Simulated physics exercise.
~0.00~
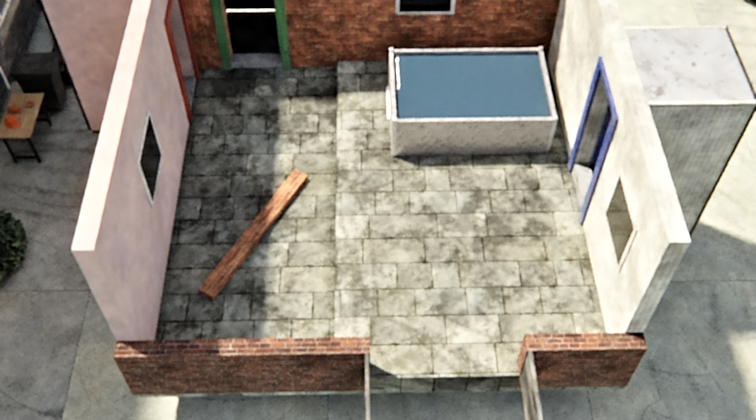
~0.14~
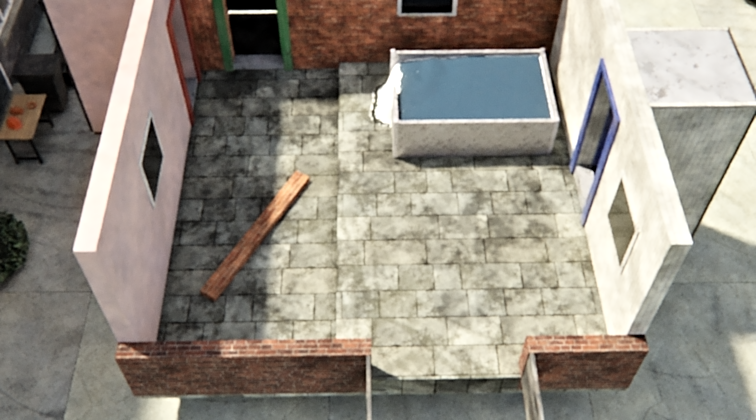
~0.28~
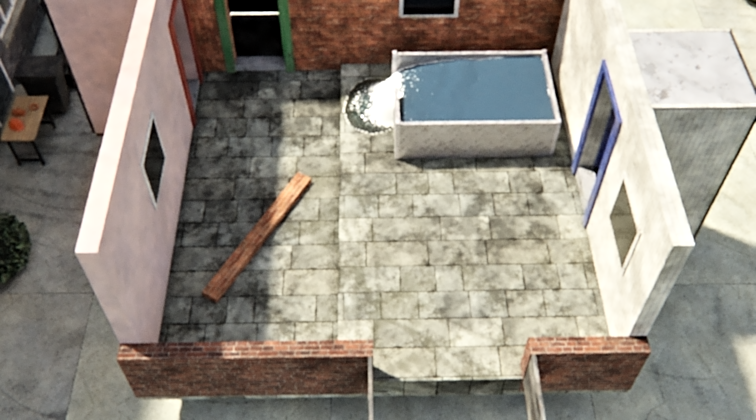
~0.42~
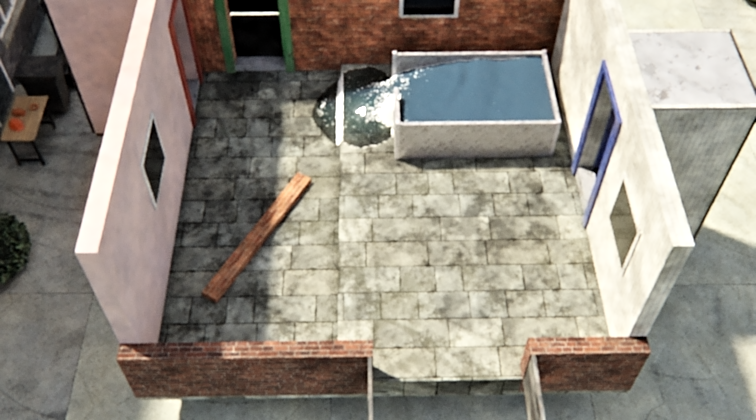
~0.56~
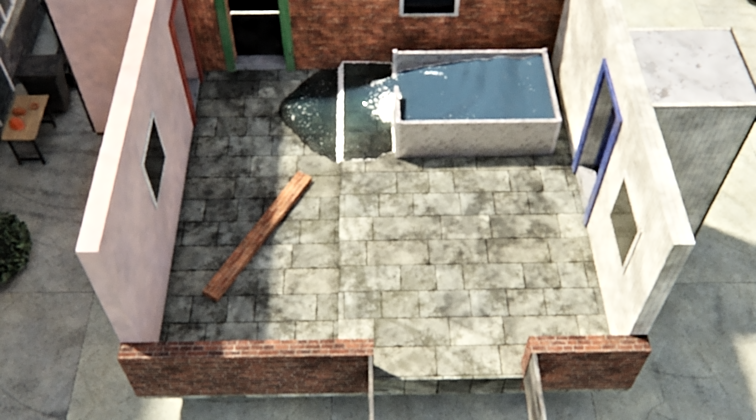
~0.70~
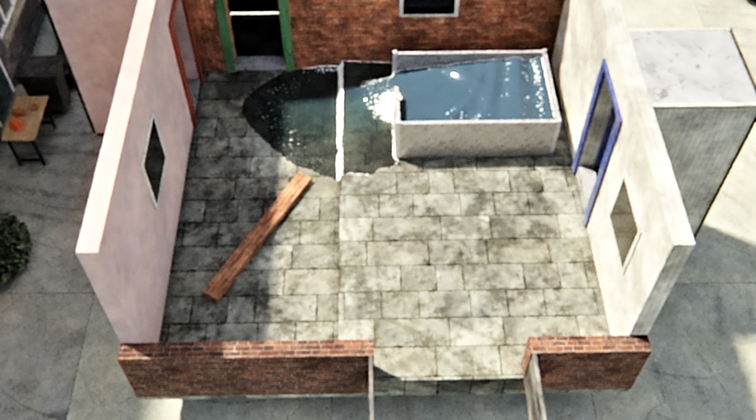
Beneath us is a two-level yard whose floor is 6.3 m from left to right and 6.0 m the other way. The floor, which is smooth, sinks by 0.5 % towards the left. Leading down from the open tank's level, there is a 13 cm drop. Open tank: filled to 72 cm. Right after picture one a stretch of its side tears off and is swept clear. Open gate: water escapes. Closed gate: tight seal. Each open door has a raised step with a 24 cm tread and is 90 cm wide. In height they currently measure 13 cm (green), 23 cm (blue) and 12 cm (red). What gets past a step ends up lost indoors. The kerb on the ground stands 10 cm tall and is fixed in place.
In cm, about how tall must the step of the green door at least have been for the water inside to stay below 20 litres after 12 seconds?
It would have had to be close to 13.5 cm tall.
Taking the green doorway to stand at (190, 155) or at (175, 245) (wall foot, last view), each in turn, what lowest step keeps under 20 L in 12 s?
Roughly 18 cm, then roughly 12.5 cm.
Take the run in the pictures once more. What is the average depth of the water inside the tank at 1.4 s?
On average, around 53 cm.
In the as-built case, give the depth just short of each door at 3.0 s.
The green door has 13 cm, the blue door 0 cm and the red door 33 cm.
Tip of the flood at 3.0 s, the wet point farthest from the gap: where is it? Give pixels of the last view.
Roughly at (157, 361) in the last view.
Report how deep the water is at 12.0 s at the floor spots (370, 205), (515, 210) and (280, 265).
Roughly 0, 0 and 10 cm, in turn.
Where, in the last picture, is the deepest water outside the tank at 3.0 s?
Check close to (199, 94).
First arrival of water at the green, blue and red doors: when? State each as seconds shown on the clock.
Green 0.8 s, blue not within the 12 s, red 0.9 s.
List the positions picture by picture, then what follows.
Still water, 72 cm deep, in the open tank at (470, 87); the green door at (251, 24) is dry, in the first frame.
The gap is at (395, 91), the front 0.3 m out at (375, 117); the back of the open tank holds 72 cm, in the second frame.
Water pours out at (397, 95) and has run 0.8 m, to (349, 111); about 11 cm deep outside, 72 cm at the back, in the third frame.
Water pours out at (396, 96) and has run 1.4 m, to (317, 117); about 7 cm deep outside, 72 cm at the back, in the fourth frame.
The gap is at (397, 95), the front 1.9 m out at (286, 116); the back of the open tank holds 72 cm, in the fifth frame.
The gap is at (397, 95), the front 2.6 m out at (249, 110); the back of the open tank holds 66 cm; the green door at (255, 27), 2.6 m from the gap, is still 0.4 m from the nearest water, in the sixth frame.
After 1.4 s water covers 25 % of the floor, deepest (48 cm) near (203, 73); 16 cm at the green door, 0 litres in over its 13 cm step.
After 3.0 s water covers 35 % of the floor, deepest (36 cm) near (199, 94); 13 cm at the green door, 4 litres in over its 13 cm step.
After 12.0 s water covers 50 % of the floor, deepest (16 cm) near (198, 101); 14 cm at the green door, 26 litres in over its 13 cm step.
At the green door as built, the water arrived by 0.9 s and peaked near 16 cm at 1.6 s.
With a step of 11.5 cm, 47 litres would have come in within the 12 s; with 15.5 cm, 8 litres. So under 20 litres takes about 13.5 cm.
